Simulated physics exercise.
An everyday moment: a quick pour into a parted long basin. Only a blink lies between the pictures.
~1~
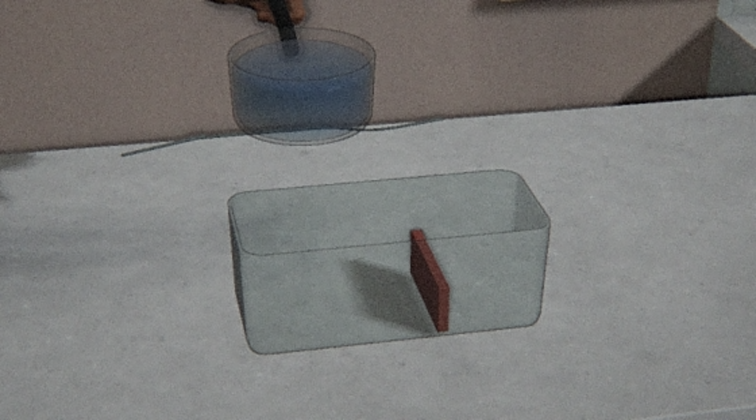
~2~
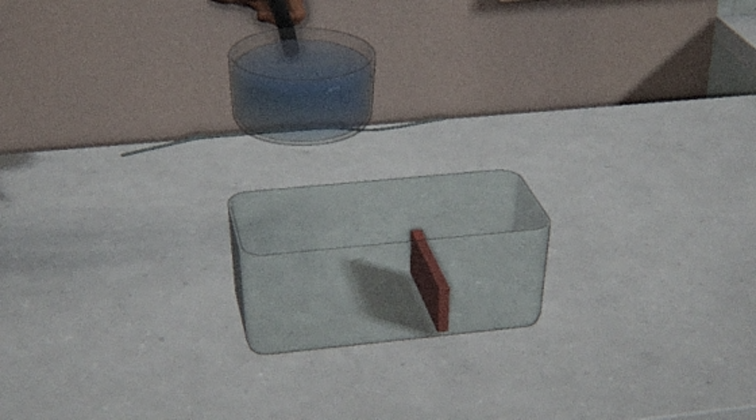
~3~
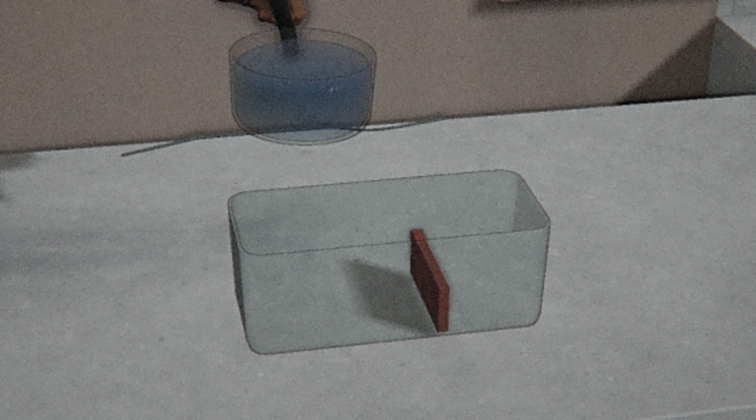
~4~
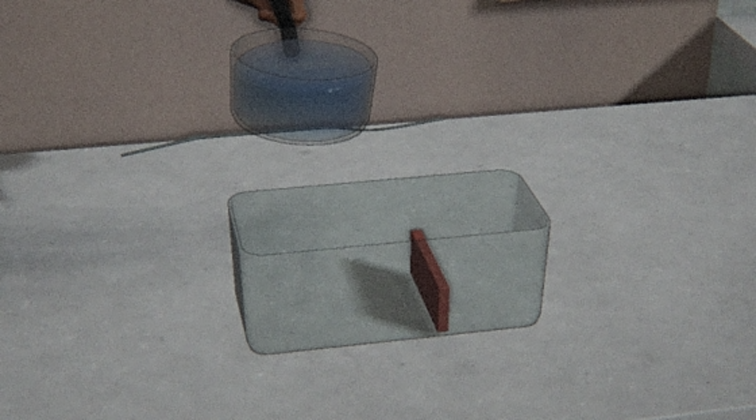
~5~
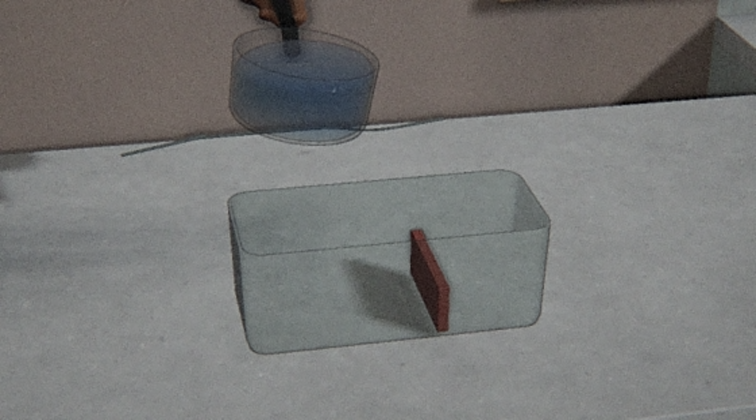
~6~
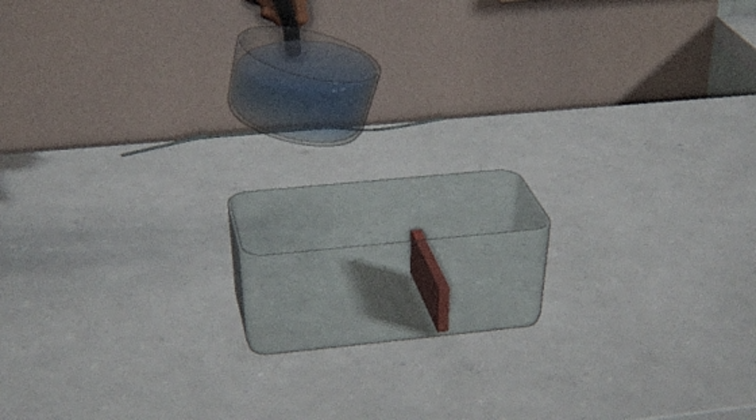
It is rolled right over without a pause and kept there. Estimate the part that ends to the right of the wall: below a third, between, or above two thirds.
The share right of the wall is from a third to two thirds.
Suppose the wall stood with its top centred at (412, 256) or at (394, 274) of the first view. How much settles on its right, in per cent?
The first gives 70 %, the second 80 %.
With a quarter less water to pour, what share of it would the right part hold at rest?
Roughly 40 in a hundred.
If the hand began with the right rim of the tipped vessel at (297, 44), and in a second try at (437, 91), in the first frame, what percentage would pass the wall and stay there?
Near 5 % and 85 %.
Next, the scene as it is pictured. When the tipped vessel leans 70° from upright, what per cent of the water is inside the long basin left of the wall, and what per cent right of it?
Left about 5, right about 10.
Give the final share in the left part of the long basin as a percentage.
About 45 per cent.
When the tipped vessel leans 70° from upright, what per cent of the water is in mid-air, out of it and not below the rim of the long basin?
Roughly 35 in a hundred.
A moment on, the tilt is 70° and 49 per cent is still to pour, 4 is left of the wall and 11 right of it.
Next, the tilt is 99° and 9 per cent is still to pour, 27 is left of the wall and 56 right of it.
Then the tilt is 102° and 1 per cent is still to pour, 43 is left of the wall and 55 right of it.
Later the tilt is 102° and 0 per cent is still to pour, 44 is left of the wall and 55 right of it.
Finally, 44 per cent lies left of the wall, 55 right of it and 1 outside.
